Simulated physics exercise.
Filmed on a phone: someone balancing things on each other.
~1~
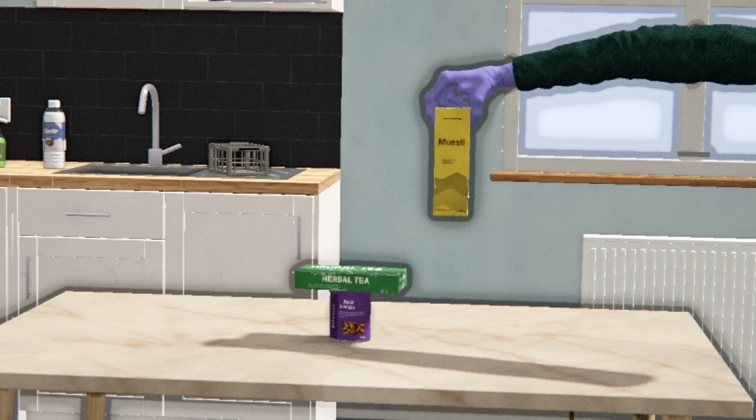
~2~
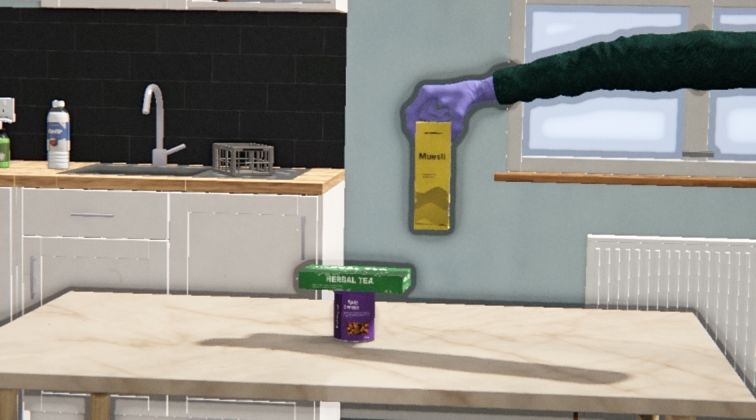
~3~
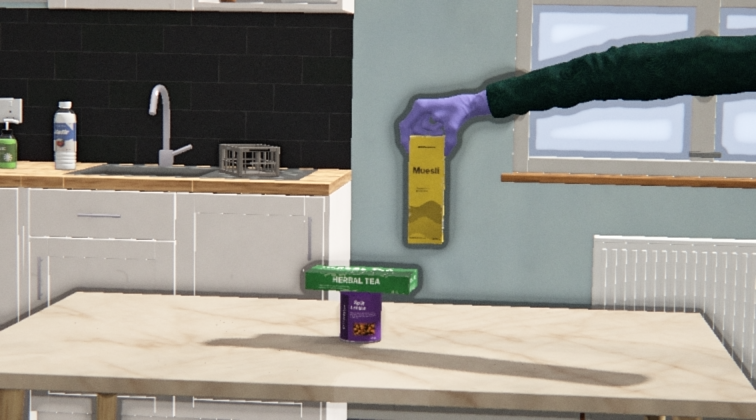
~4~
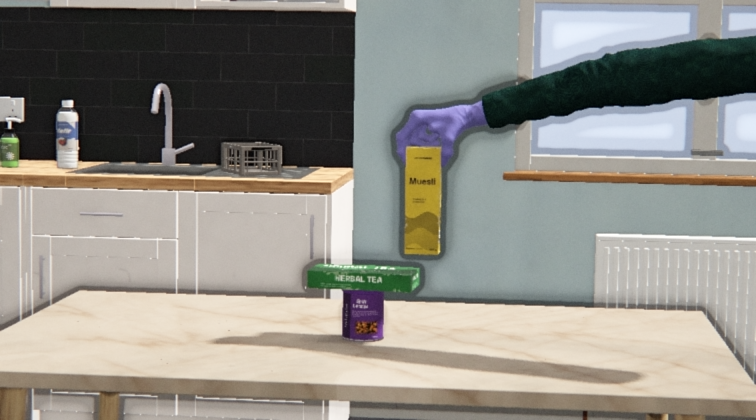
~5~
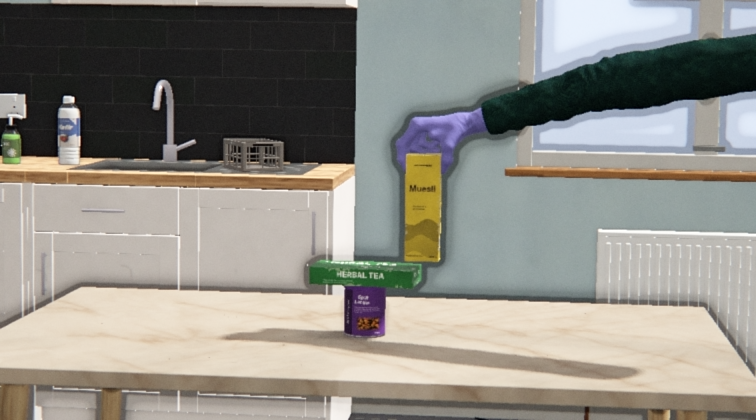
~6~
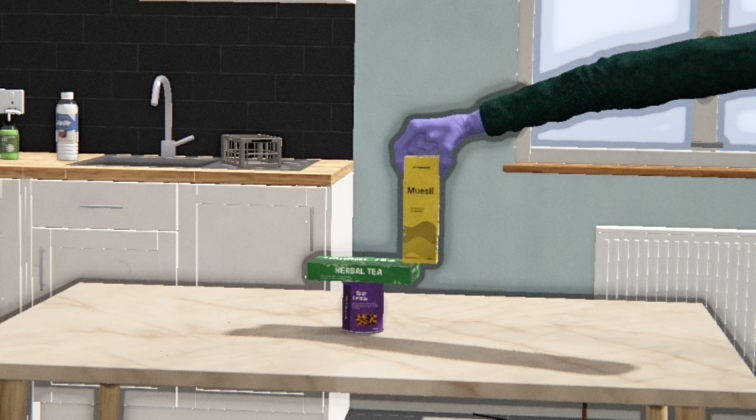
The clip opens on a green herbal tea box lying across a purple pot on a table, while a purple-gloved hand holds a yellow muesli carton upright above and to the right. The hand moves left and lowers the carton, then sets it on the box's right end, still gripping it.
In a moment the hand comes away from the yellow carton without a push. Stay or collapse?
It comes apart.
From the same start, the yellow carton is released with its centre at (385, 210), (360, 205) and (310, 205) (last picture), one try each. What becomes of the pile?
First, it holds; second, it keeps its balance; third, it comes apart.
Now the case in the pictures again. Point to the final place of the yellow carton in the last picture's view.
Near (518, 318).
Then, 0.40 s later than the last frame, yellow carton now fallen; green packet tilted by 65°.
Then, 0.50 s later than the last frame, green packet on its side.
Then, 0.70 s later than the last frame, green packet now fallen.
When it is over, fallen, green packet and yellow carton; purple pot as before. End places, in pixels of the last picture, yellow carton near (518, 318). The pile gives way.
